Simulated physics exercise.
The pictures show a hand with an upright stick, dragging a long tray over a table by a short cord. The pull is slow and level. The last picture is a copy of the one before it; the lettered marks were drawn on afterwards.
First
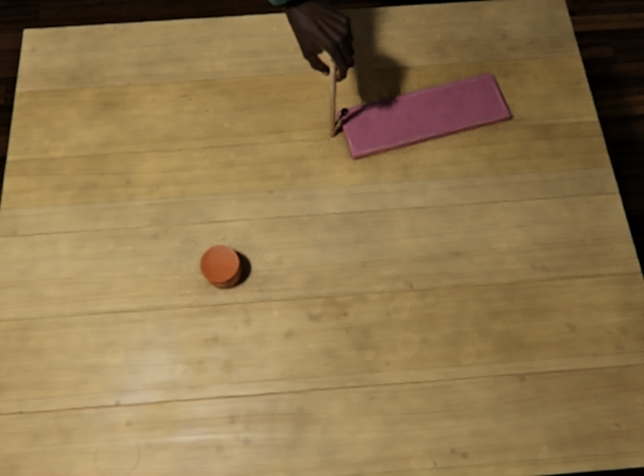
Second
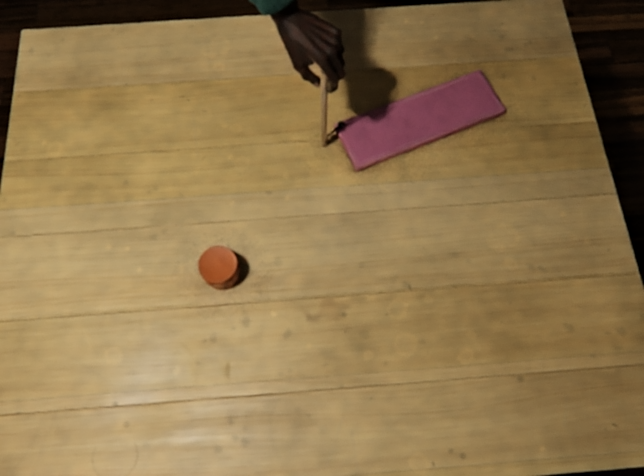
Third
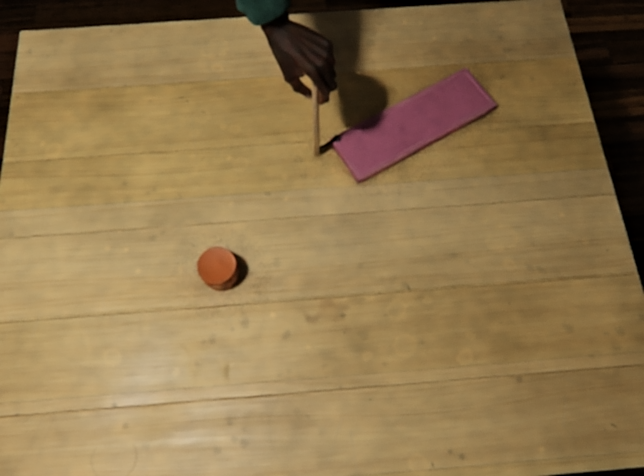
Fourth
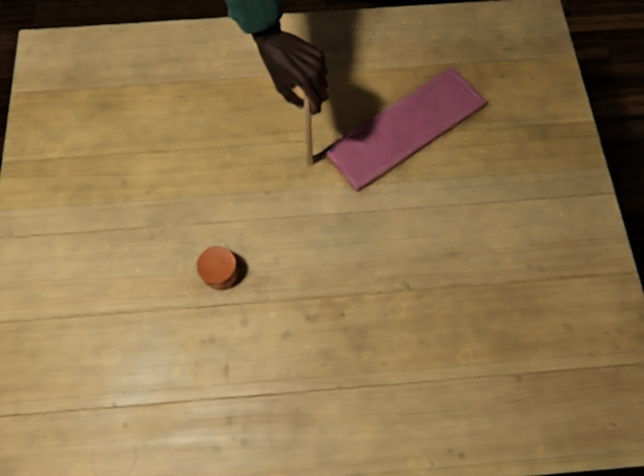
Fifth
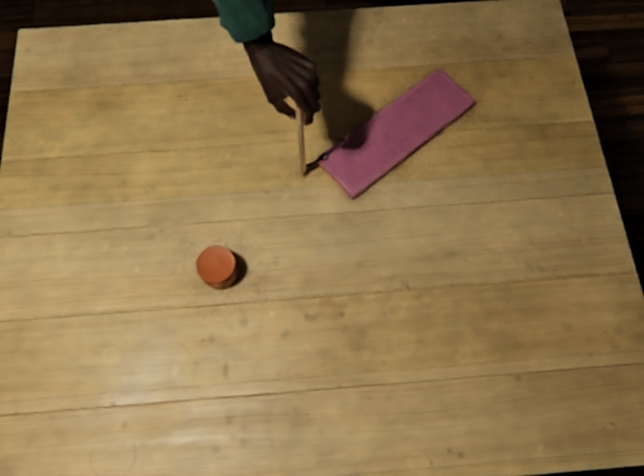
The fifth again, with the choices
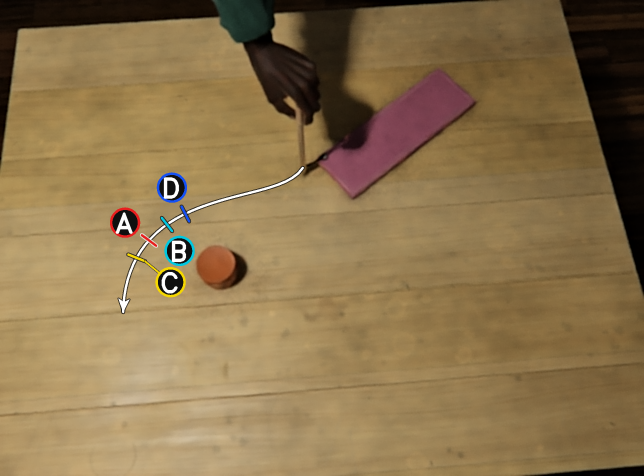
On a wooden table, a hand with a stick slowly drags a pink tray left.
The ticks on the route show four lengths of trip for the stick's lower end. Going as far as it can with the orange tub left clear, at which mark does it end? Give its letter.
No farther than D.
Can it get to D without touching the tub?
For that mark, yes.
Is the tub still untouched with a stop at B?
For that mark, no.
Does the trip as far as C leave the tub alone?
For that mark, no.
On the copy, A at (149, 240); B at (167, 224); C at (137, 258); D at (185, 214); the route from (303, 168) via (190, 211) to (123, 312).
On D. First, foot of the stick (264, 190), middle of the tray (361, 146).
Then, foot of the stick (223, 201), middle of the tray (324, 161).
Finally, foot of the stick (186, 214), middle of the tray (289, 174); nothing has been touched.
By contrast, A is too far, the tub has been hit; B is too far, the tub has been hit; C is too far, the tub has been hit.
